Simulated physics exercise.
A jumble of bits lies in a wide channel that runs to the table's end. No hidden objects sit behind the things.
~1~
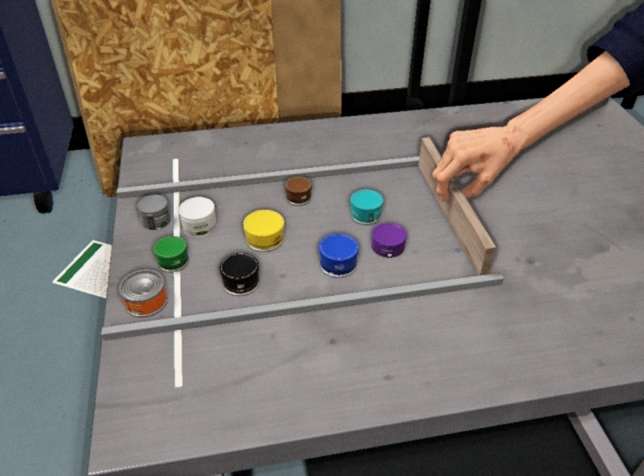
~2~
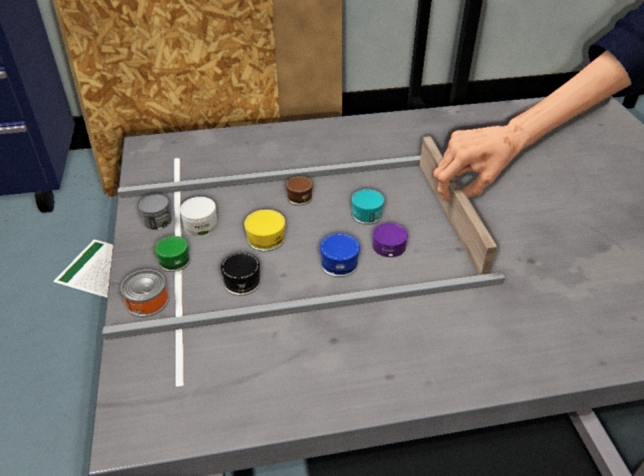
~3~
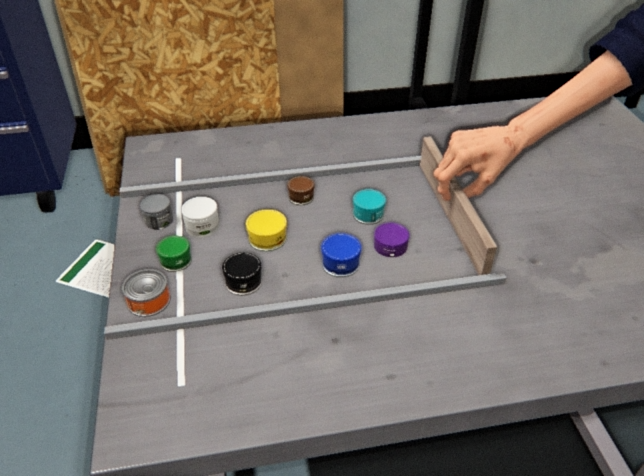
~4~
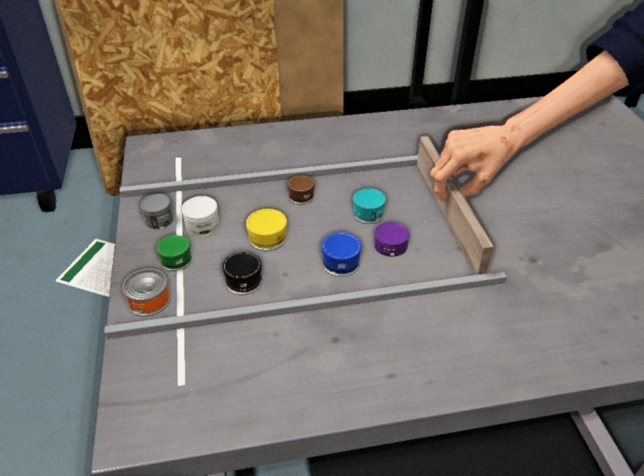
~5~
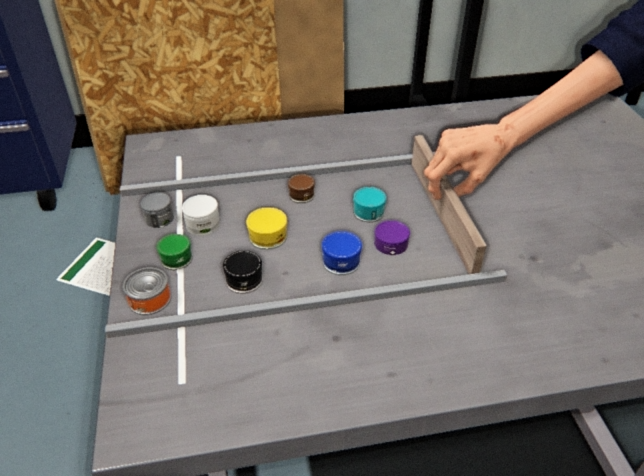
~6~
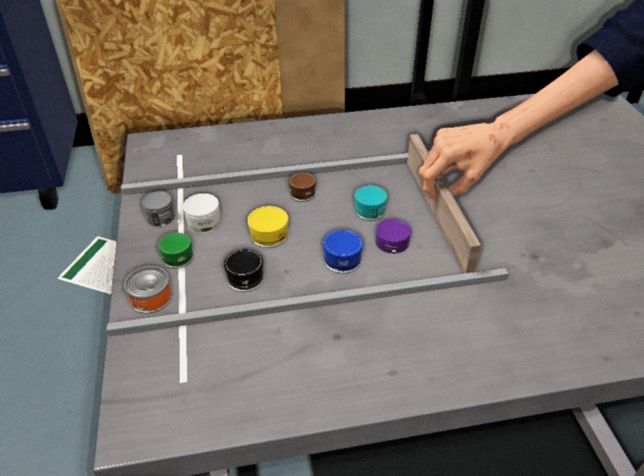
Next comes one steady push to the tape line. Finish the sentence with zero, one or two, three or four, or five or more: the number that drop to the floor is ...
The number that drop to the floor is one or two.
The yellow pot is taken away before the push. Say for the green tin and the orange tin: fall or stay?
Well, the green tin is still there while the orange tin goes off the edge.
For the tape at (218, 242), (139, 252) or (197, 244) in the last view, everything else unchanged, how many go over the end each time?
You'd get 0, then 6, then 0.
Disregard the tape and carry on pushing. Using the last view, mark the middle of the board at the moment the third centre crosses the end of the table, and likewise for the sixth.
First: Around (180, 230). Next: Around (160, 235).
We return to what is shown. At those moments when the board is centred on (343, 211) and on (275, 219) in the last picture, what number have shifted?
At the first spot 3, then 6.
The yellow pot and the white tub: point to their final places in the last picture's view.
Result: One at about (134, 246), the other at about (139, 213).
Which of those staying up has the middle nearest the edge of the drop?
The grey tub.
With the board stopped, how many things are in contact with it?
So the total is 4.
A little later, none off yet; orange tin at rest near (149, 290); grey tub at rest near (159, 209); green tin at rest near (176, 251).
When it is over, the number that fall off is one or two; down, green tin and orange tin.
